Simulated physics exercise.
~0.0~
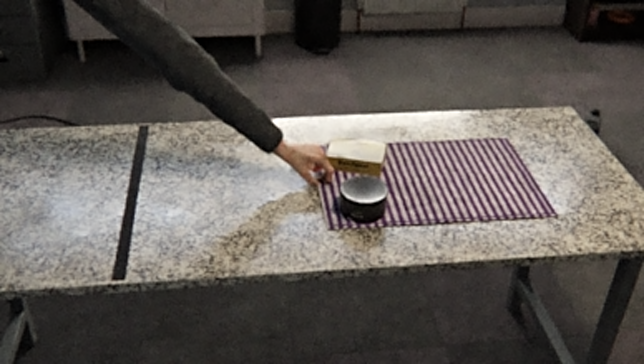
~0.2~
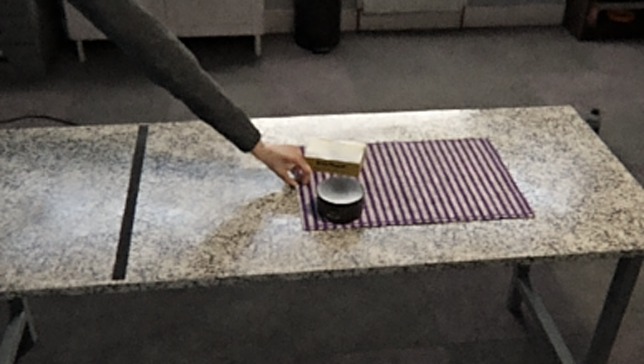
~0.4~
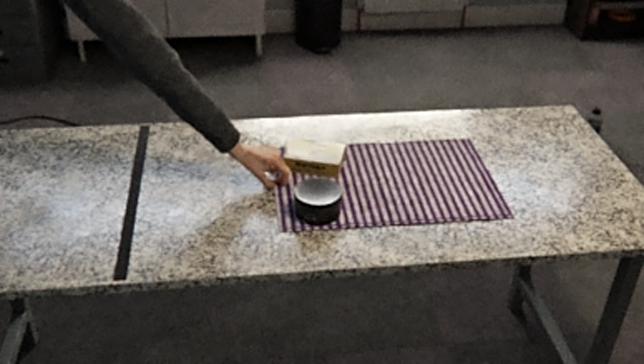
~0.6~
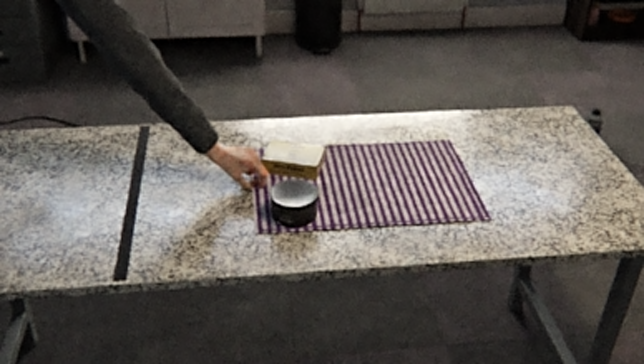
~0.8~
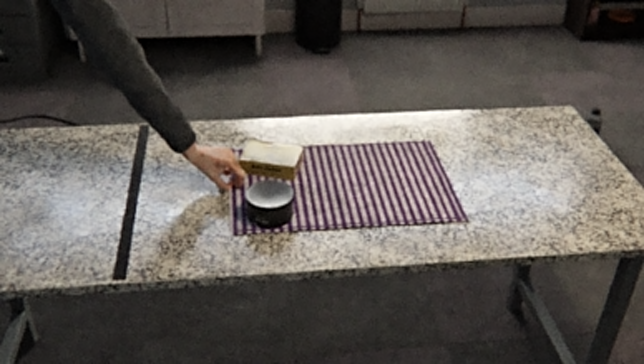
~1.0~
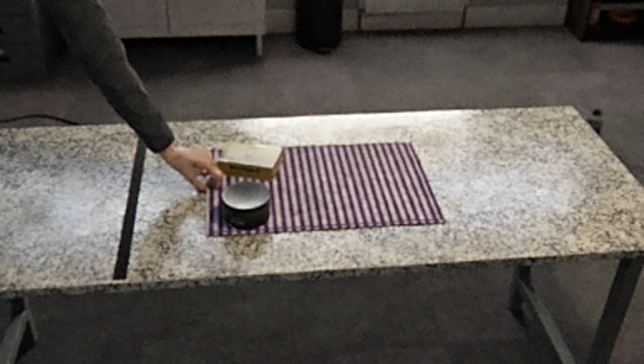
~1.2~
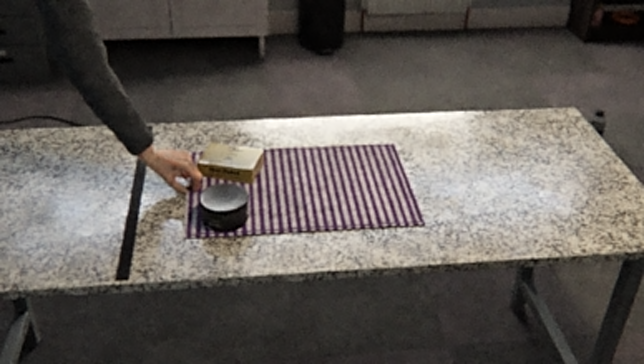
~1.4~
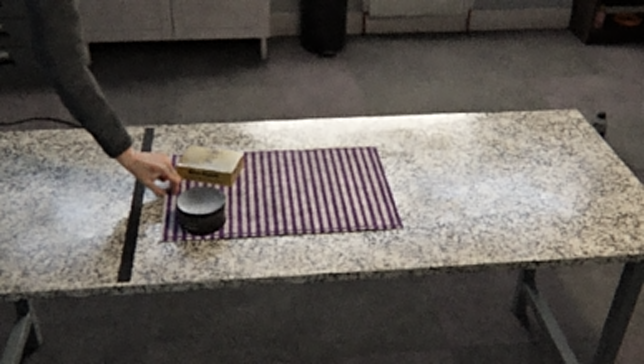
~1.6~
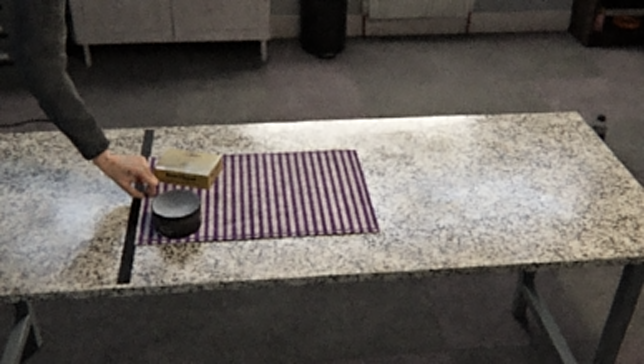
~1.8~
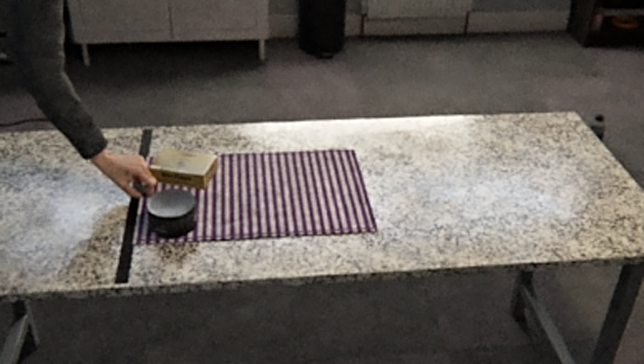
At the start, a purple striped tea towel lies on a speckled desk, with a black tub and a yellow packet resting near its left end and a hand gripping that edge. The hand draws the towel steadily to the left, toward a dark strip of tape that crosses the desk. The tub and the packet ride along on the cloth, staying close together. The pull ends as the towel's left hem reaches the tape. At the end, the hand is still at the edge, and both the tub and the packet remain upon the towel.
